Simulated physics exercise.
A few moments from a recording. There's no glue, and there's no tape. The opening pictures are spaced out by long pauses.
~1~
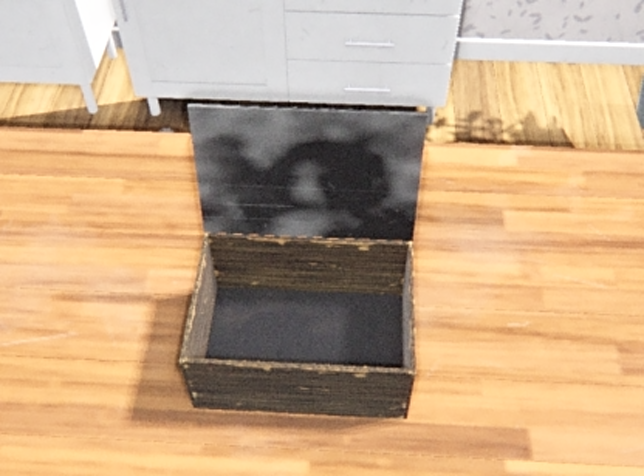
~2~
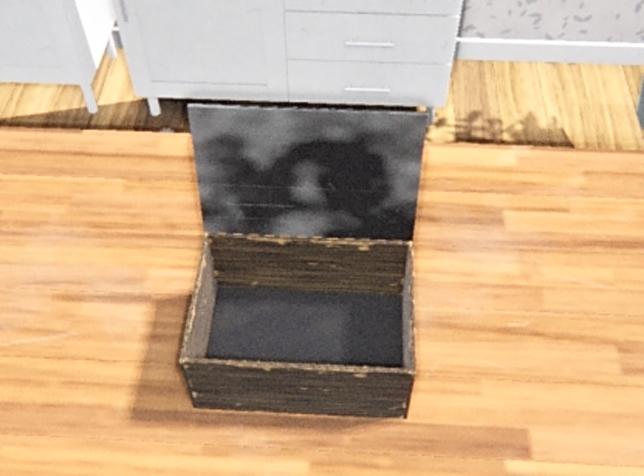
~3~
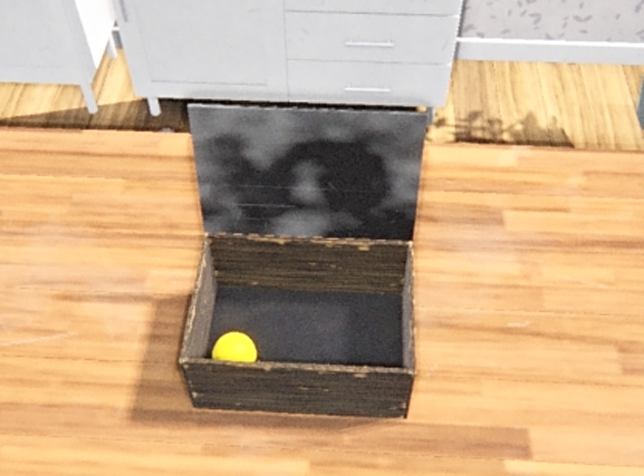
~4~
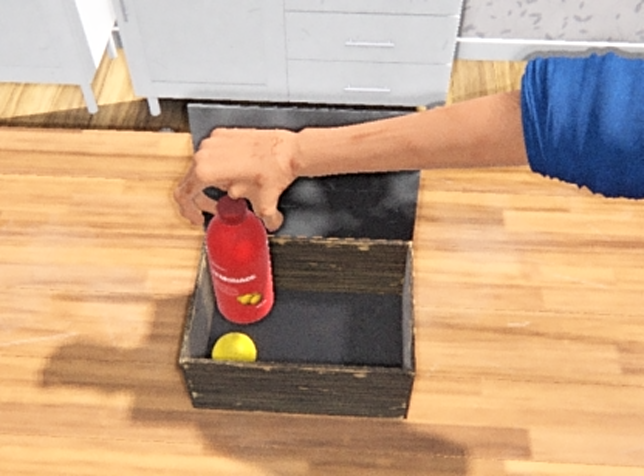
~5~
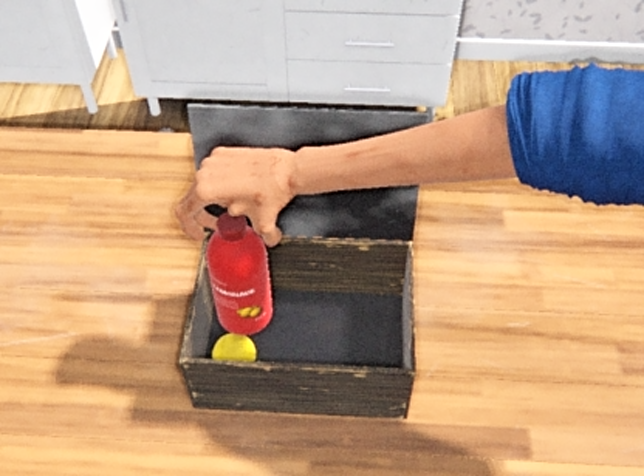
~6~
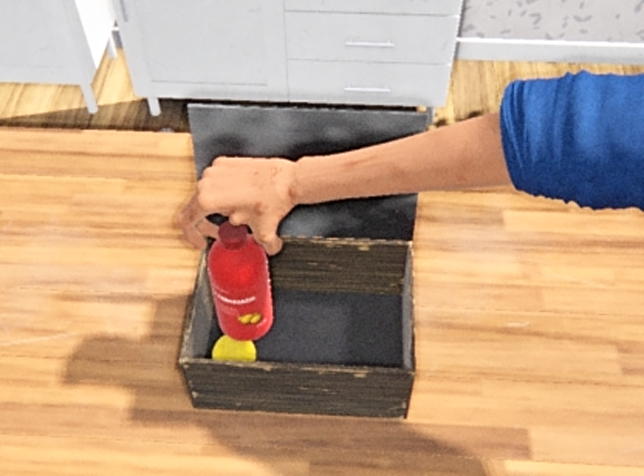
An arm in a blue sleeve reaches in from the right over an open, dark wooden box on a light wood floor, seen from above at a steady angle, with pale cabinets behind. The box first sits empty with its lid raised, then a yellow ball appears in its near left corner. The hand, gripping a red bottle by its top, lowers it slightly inside the box's left side, behind the ball.
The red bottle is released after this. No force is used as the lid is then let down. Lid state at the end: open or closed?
The box ends up covered.
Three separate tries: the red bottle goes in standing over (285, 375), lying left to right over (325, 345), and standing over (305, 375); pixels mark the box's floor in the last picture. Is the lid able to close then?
First try leaves it partly open, second try leaves it shut, third try leaves it partly open.
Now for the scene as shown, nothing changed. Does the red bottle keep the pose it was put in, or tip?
In the end, the red bottle winds up askew.
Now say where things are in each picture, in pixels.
The last thing is not in view yet, in the first picture.
The last thing is not in view yet, in the second picture.
The last thing is not in view yet, in the third picture.
Coming down; red bottle (239, 257), in the fourth picture.
Coming down; red bottle (239, 271), in the fifth picture.
In place under the hand; red bottle (240, 279), in the sixth picture.
Then, 0.90 s later than the last frame, lid starting down; red bottle on its side near (314, 328); yellow lemon moved a little.
Then, 1.70 s later than the last frame, lid 48° above the rim; red bottle on its side near (322, 342); yellow lemon moved a little.
When it is over, lid shut; lying over in the box, red bottle; yellow lemon as before. End places, in pixels of the last picture, red bottle near (323, 346).
